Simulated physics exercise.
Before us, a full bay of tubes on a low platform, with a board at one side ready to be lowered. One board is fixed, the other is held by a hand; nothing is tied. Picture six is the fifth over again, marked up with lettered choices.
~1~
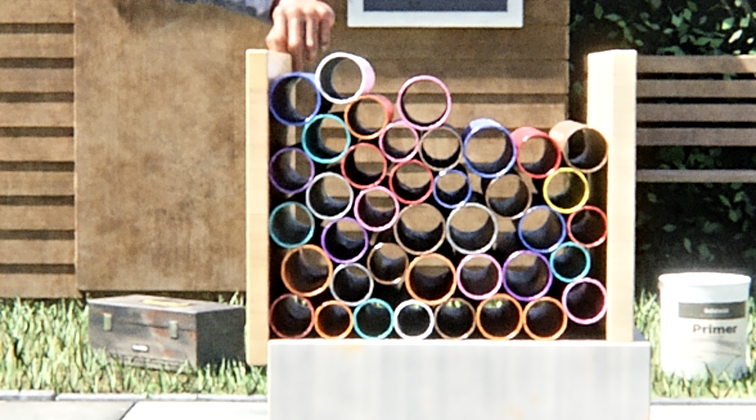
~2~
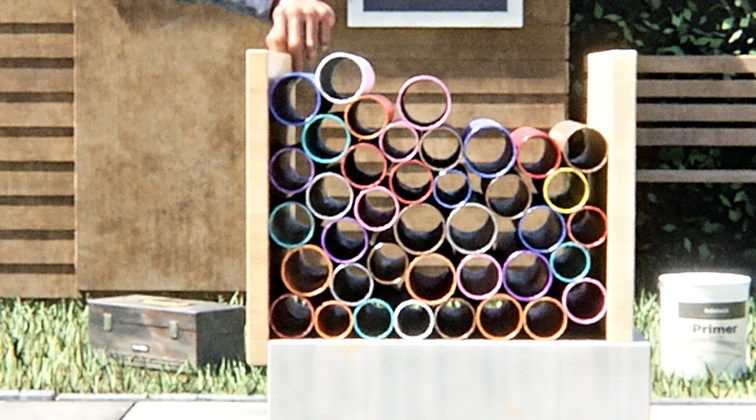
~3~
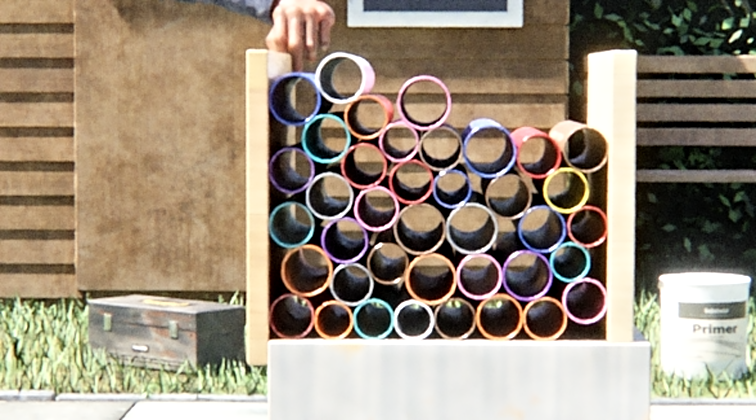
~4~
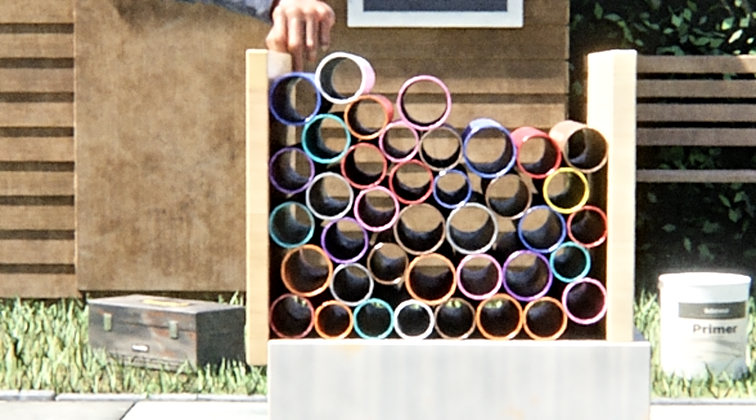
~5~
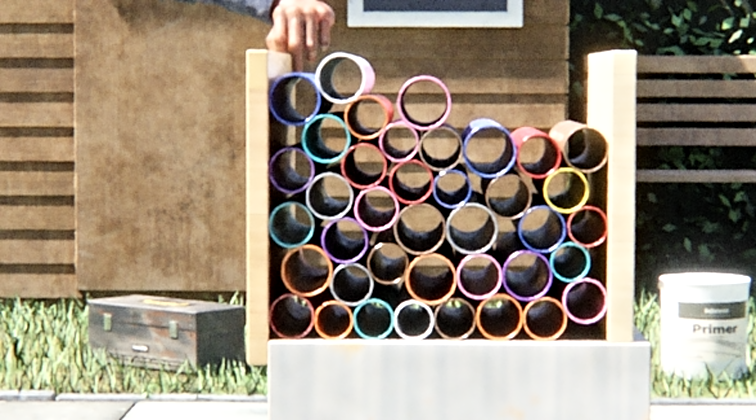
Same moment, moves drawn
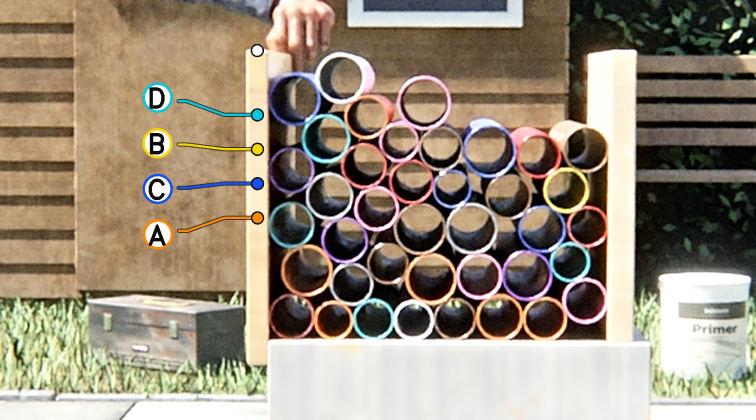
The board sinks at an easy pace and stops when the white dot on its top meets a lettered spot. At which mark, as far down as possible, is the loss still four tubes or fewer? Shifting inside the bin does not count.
At most to C.
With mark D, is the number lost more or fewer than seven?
It loses fewer than seven.
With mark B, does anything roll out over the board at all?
No, at B.
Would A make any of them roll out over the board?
At A: Yes.
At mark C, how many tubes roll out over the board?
It comes to two.
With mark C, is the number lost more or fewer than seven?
Fewer than seven.
On the marked copy, A at (258, 218); B at (258, 149); C at (258, 183); D at (258, 115); the white dot at (258, 50).
With C. Early on, top of the board (268, 112).
Further on, top of the board (268, 182).
At the end, top of the board (268, 184), two out over the board.
As for the rest, A five out over the board; B none out over the board; D none out over the board.
